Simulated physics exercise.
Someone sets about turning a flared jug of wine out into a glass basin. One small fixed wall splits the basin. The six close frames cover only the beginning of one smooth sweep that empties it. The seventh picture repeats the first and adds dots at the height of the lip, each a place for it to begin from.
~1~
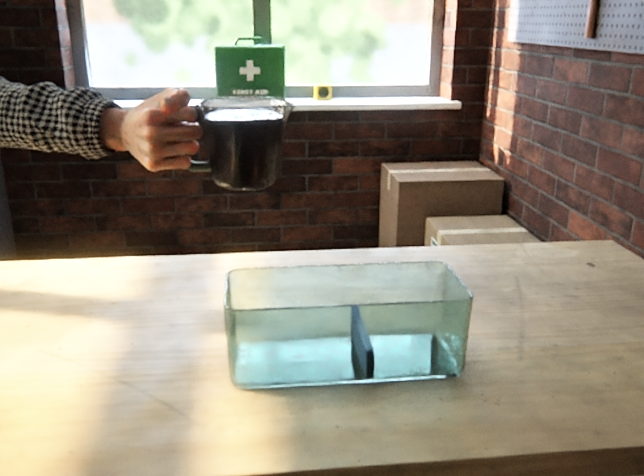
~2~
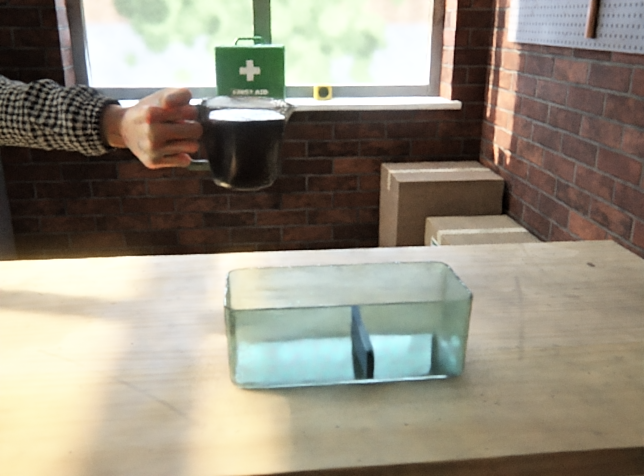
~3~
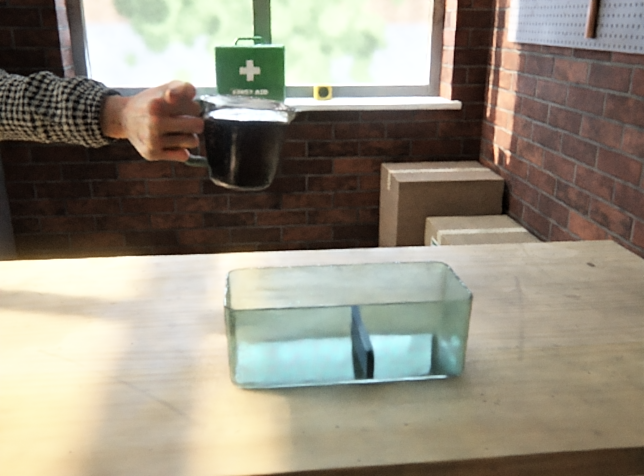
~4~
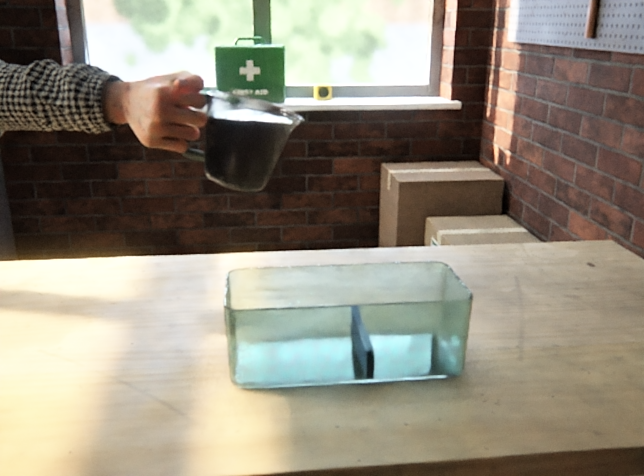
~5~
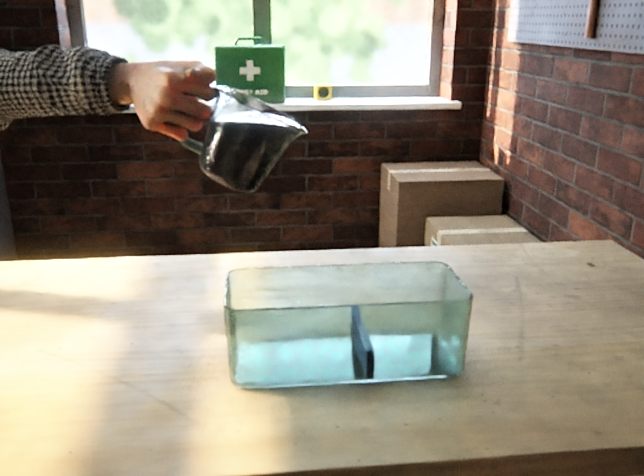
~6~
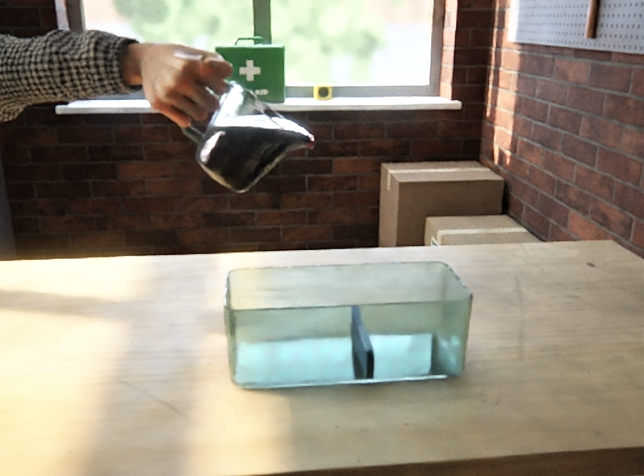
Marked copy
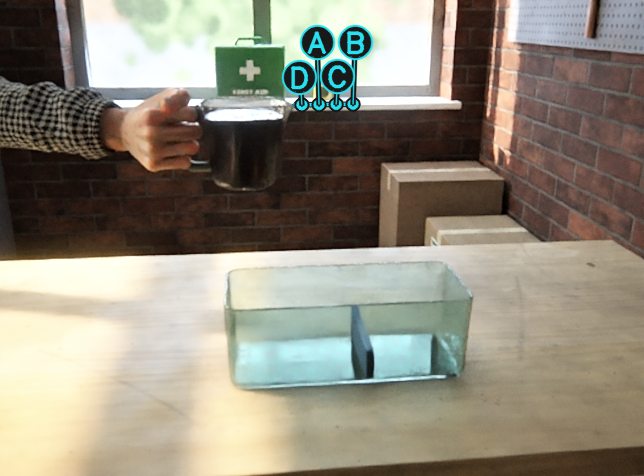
Hand in a checked sleeve holding a glass jug of dark liquid, then tipping it rightward above a divided glass basin.
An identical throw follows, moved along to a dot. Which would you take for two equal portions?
Take A.
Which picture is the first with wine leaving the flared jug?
Picture 6.
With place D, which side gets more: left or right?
More ends on the left.
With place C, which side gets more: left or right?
The right side.
On the marked copy, A at (319, 104); B at (353, 104); C at (336, 104); D at (301, 104).
Choosing A, about 49 % ends left of the wall and 48 % right of it; 3 % is lost outside.
Choosing B, about 15 % ends left of the wall and 82 % right of it; 4 % is lost outside.
Choosing C, about 25 % ends left of the wall and 72 % right of it; 4 % is lost outside.
Choosing D, about 67 % ends left of the wall and 27 % right of it; 6 % is lost outside.
